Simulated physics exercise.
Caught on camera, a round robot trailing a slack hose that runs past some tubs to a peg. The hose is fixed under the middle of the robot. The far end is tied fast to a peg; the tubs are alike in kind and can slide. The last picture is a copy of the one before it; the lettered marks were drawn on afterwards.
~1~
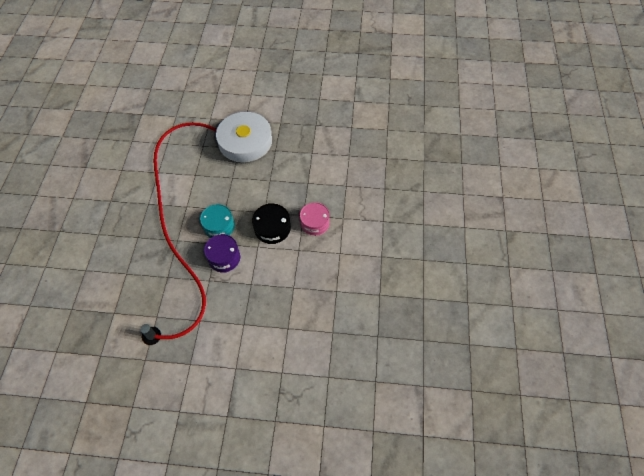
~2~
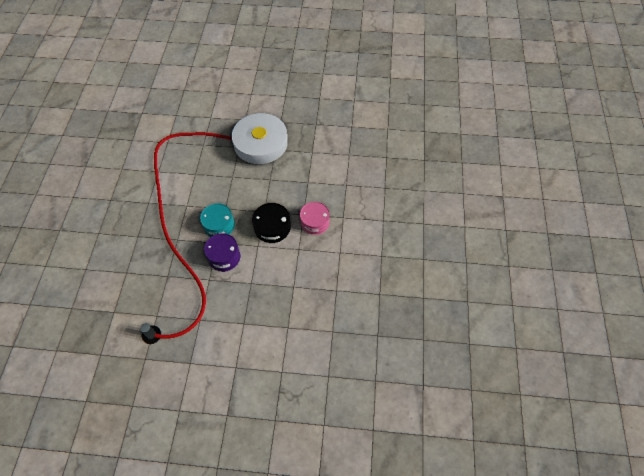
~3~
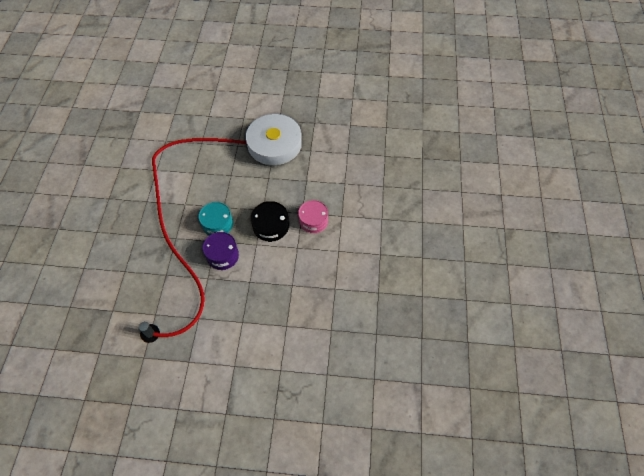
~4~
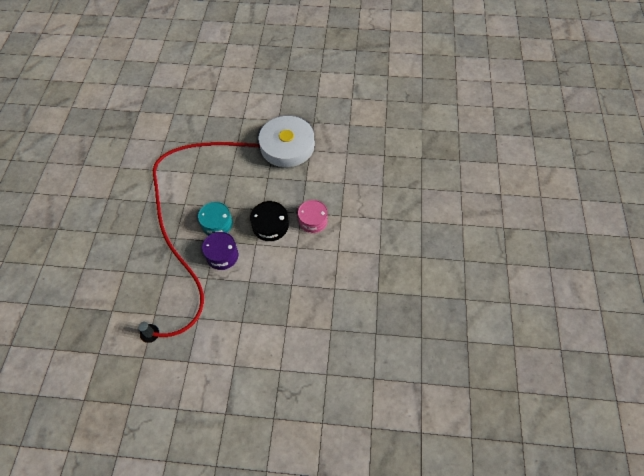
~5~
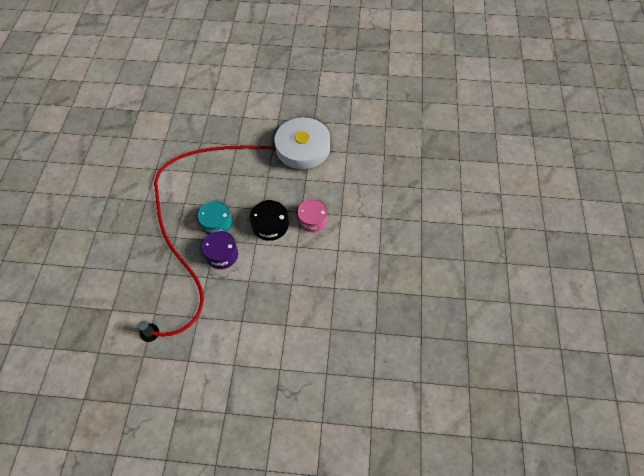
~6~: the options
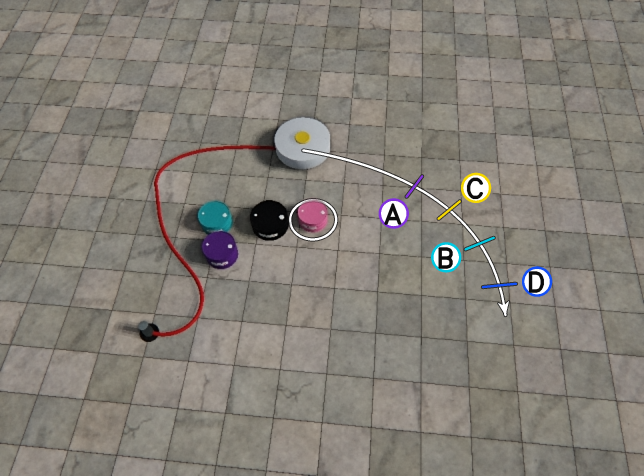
A floor of square grey and beige stone tiles is seen from above at a slant. A round pale robot with a yellow spot trails a red cord that curves down the left to a small dark peg, with turquoise, black and pink tubs in a row below the robot and a purple one beneath the turquoise. The robot glides steadily right, drawing the cord's upper stretch out behind it, while the tubs stay put.
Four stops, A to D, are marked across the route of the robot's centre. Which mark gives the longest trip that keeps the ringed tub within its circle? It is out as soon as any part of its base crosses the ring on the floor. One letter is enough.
It should halt at B.
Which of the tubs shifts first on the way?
Turquoise.
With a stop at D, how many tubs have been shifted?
Four.
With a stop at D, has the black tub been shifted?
By then, yes.
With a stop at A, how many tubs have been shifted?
By then, none.
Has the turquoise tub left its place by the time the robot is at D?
Yes.
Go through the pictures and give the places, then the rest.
The first picture shows black tub (272, 224); purple tub (223, 253); turquoise tub (218, 222).
The second picture shows robot (260, 140); pink tub (315, 218).
The third picture shows robot (274, 140); black tub (270, 221).
The fourth picture shows robot (287, 142); turquoise tub (216, 220).
The fifth picture shows robot (303, 144); peg (147, 329); black tub (270, 220); purple tub (221, 250).
On the marked copy, A at (414, 186); B at (480, 243); C at (449, 210); D at (499, 285); the ring at (313, 219); the route from (303, 150) via (430, 196) to (505, 315).
With B. Early on, robot (371, 161); pink tub (313, 216).
Further on, robot (436, 193); pink tub (313, 216).
At the end, robot (482, 238); purple tub (221, 254); turquoise tub (233, 228); pink tub (313, 216); the pink tub is still in its ring.
As for the rest, A is safe but short; C is safe but short; D drags the ringed tub to (317, 235).
